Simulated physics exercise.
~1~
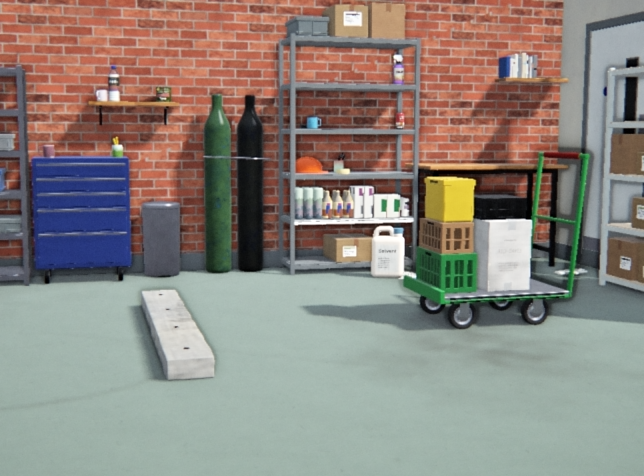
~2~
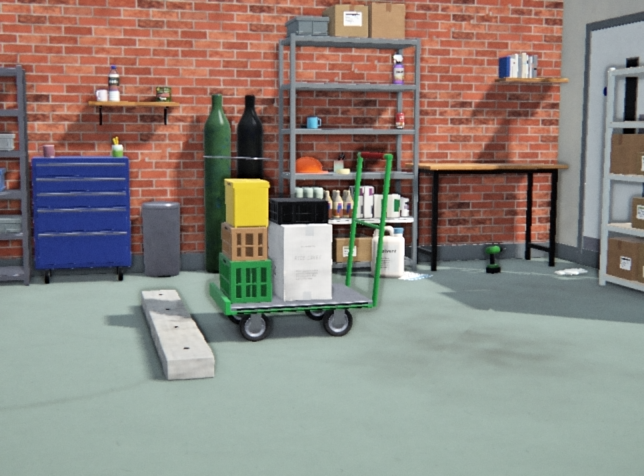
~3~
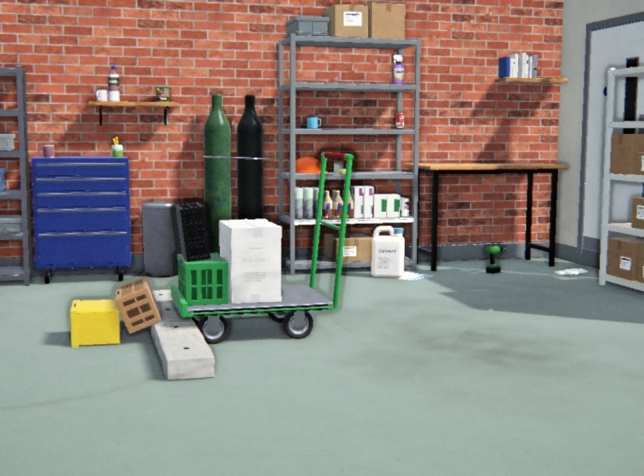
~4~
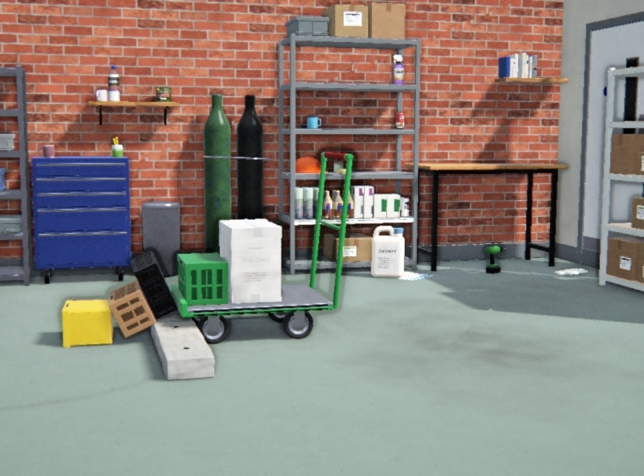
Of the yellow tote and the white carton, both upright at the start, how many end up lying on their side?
One of them does. The yellow tote ends on its side on the floor past the kerb, while the white carton stays upright on the cart.
